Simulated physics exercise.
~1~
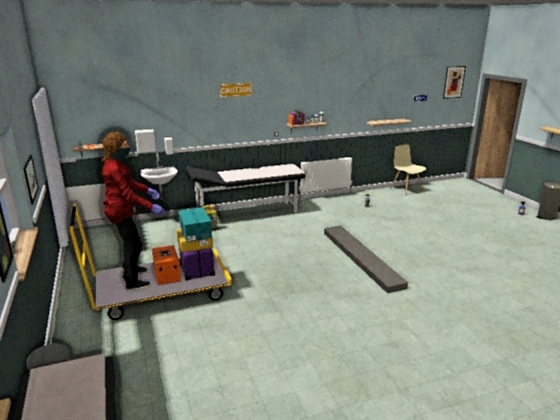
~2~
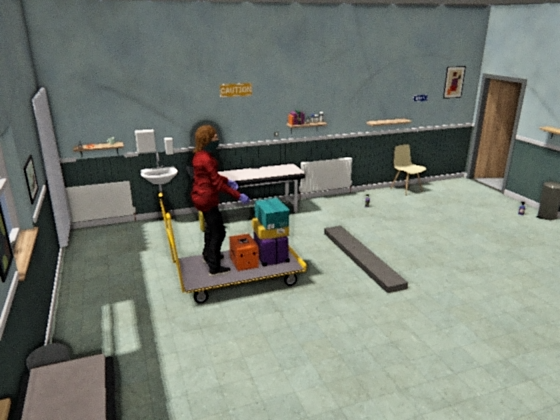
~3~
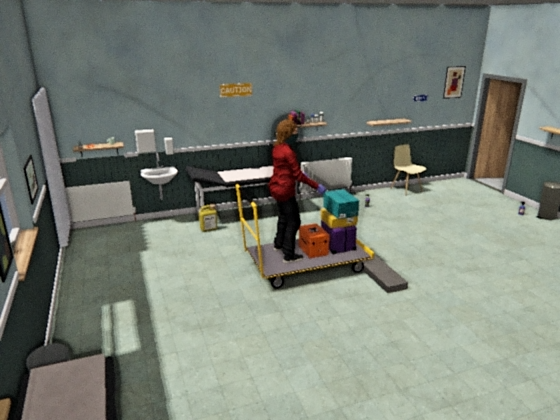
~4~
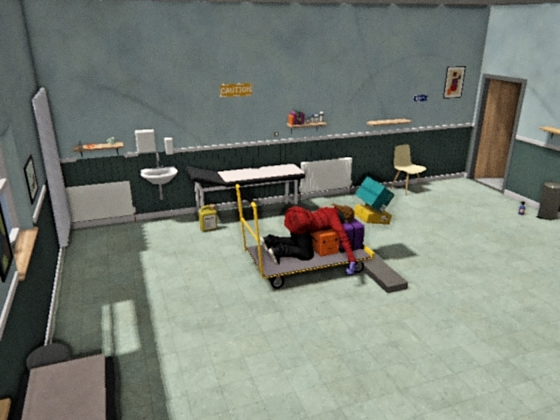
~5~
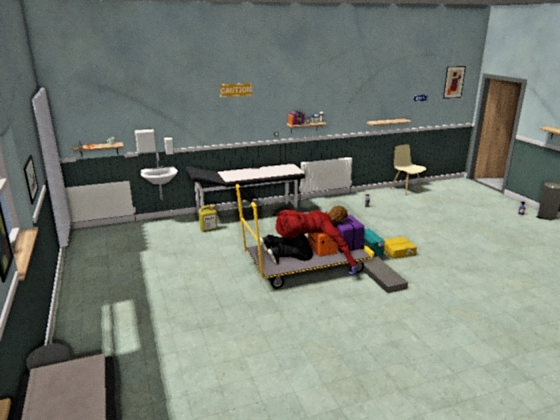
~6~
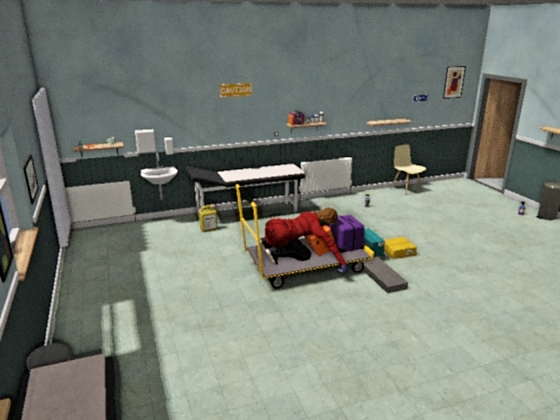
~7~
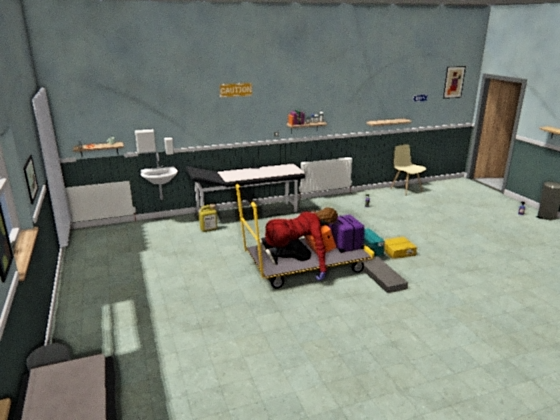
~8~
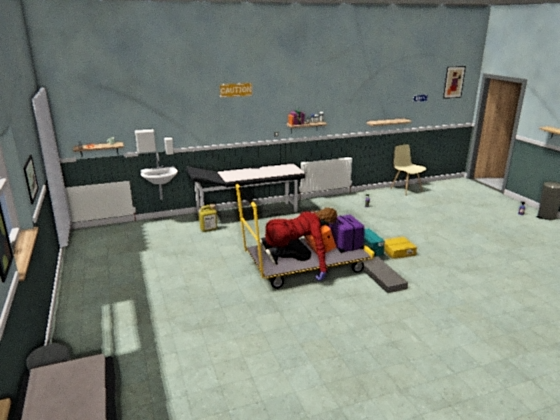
Cart carrying a standing person and boxes rolls right, stops abruptly at a kerb, throwing teal and yellow boxes off and the rider face-down.
